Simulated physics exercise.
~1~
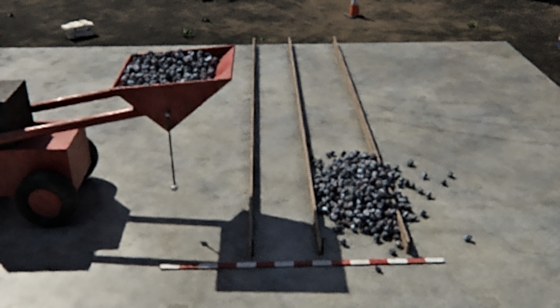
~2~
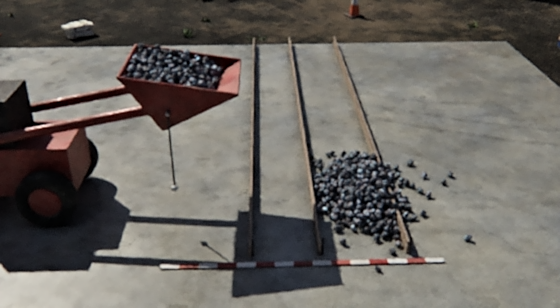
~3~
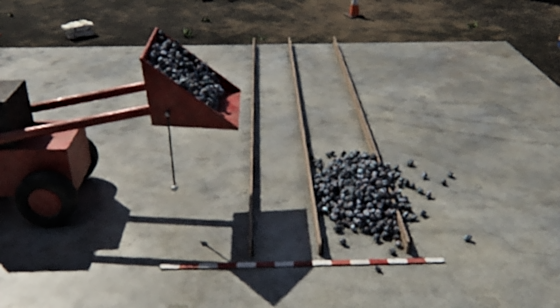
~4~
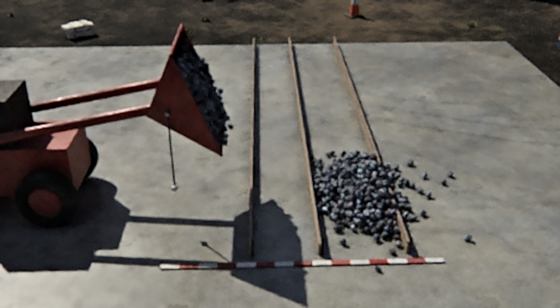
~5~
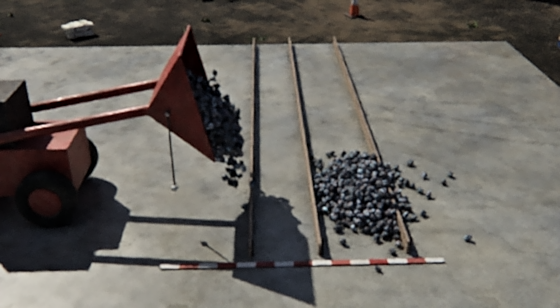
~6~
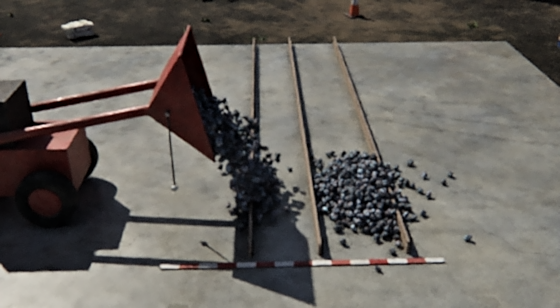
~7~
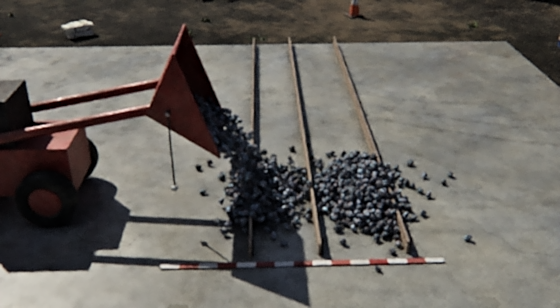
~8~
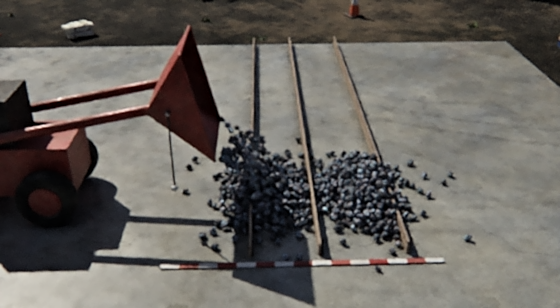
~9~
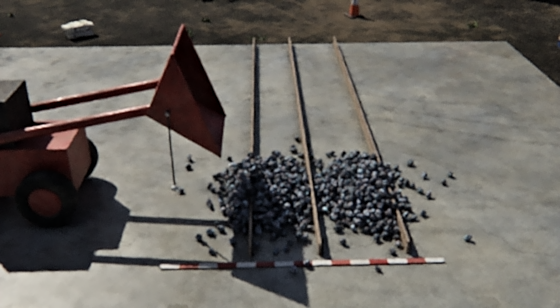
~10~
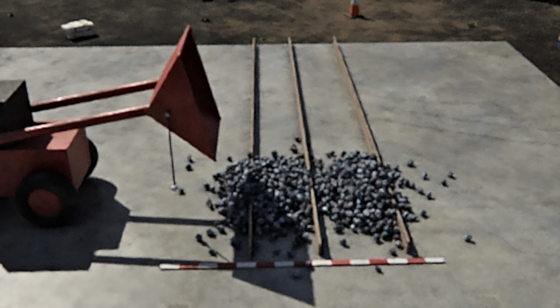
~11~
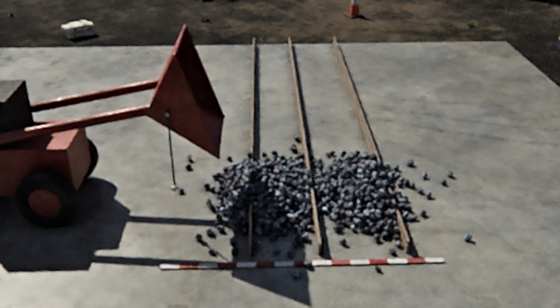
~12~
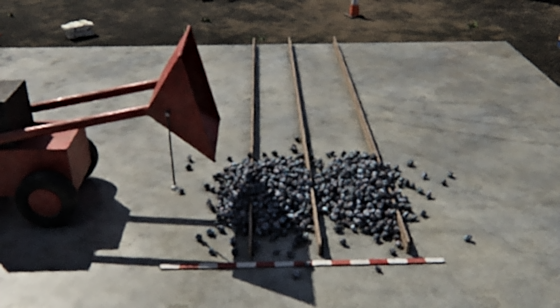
On a concrete floor, a red loader tips and jerks its bucket, pouring grey stones beside an earlier heap until both piles merge.
